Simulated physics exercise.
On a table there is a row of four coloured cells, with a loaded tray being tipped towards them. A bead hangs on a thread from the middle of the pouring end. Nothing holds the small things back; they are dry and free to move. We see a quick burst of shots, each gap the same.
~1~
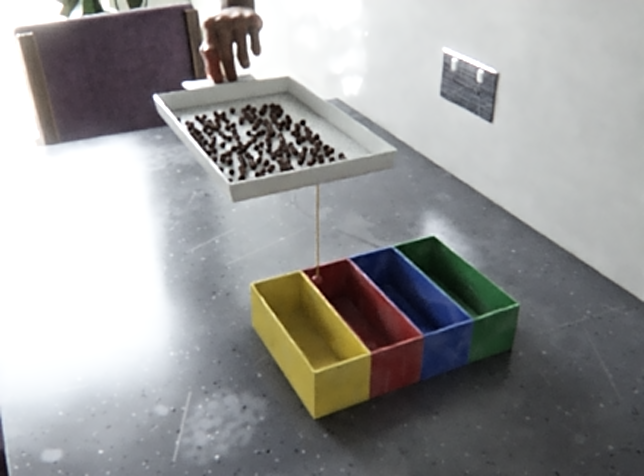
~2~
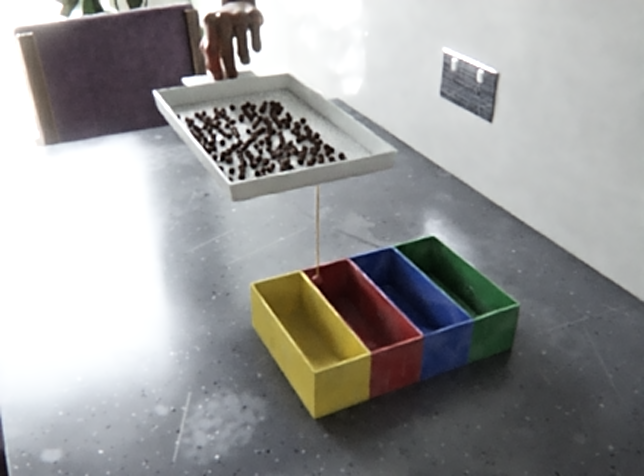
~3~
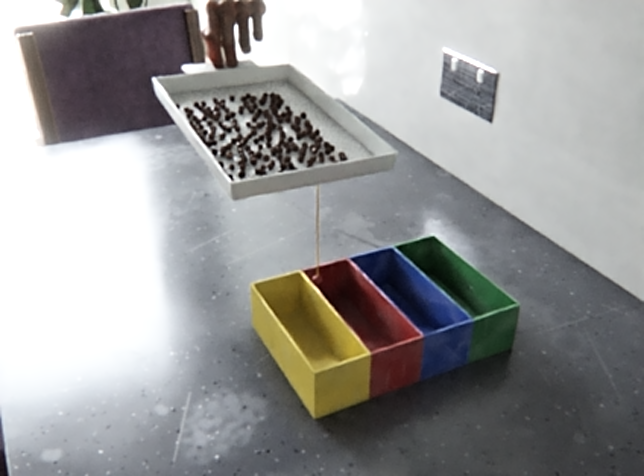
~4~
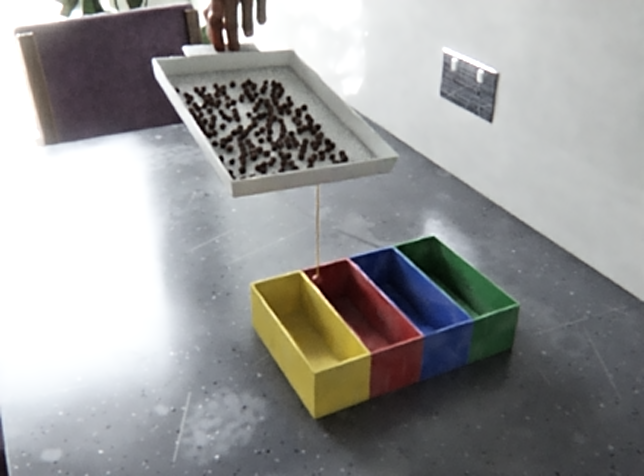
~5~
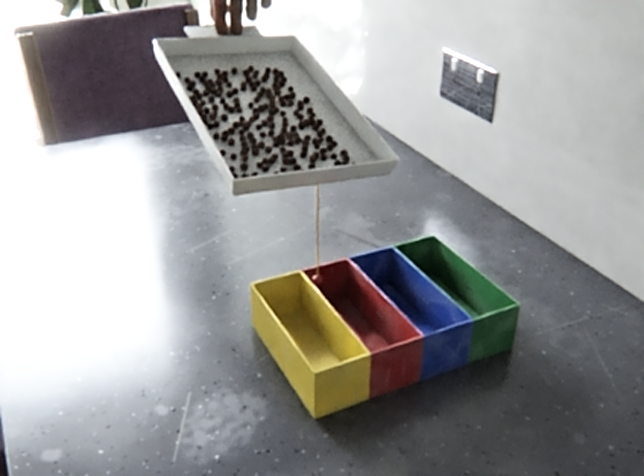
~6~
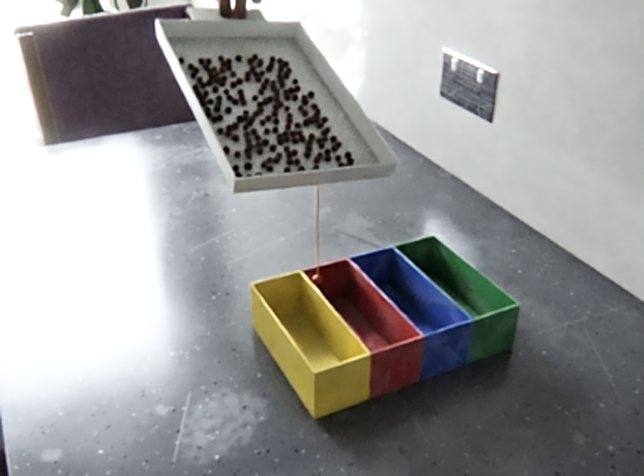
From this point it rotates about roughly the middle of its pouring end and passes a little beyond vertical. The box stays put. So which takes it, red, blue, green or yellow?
It goes to blue.
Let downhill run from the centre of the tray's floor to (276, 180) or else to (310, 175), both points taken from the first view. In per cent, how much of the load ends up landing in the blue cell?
Respectively close to 0 and 20 in a hundred.
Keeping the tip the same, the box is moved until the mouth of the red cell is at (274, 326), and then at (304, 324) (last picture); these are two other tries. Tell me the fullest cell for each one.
First the green cell, then the green one.
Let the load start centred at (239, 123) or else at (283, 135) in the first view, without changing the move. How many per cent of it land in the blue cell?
In order, roughly 60 % and 60 %.
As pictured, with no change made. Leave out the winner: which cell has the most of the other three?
The cell in red.
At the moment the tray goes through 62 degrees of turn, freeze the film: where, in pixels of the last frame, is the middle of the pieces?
The load is centred about (350, 162).
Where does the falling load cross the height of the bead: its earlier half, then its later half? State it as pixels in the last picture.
Close to (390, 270), then close to (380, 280).
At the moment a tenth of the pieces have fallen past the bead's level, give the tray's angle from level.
75°, roughly.
Soon after the last picture, tray tipped steeply; nearly all on the tray; a small part falling or outside the box.
A little later, tray tipped right over; most on the tray; a small part in the blue cell; a stray few in the red cell; a stray few in the green cell; a small part falling or outside the box.
Later still, tray tipped past a quarter turn; about two thirds in the blue cell; about a quarter in the red cell; a stray few in the yellow cell; a stray few in the green cell; a stray few falling or outside the box.
At rest, tray tipped past a quarter turn; about two thirds in the blue cell; about a quarter in the red cell; a stray few in the yellow cell; a stray few in the green cell; a stray few outside the box.
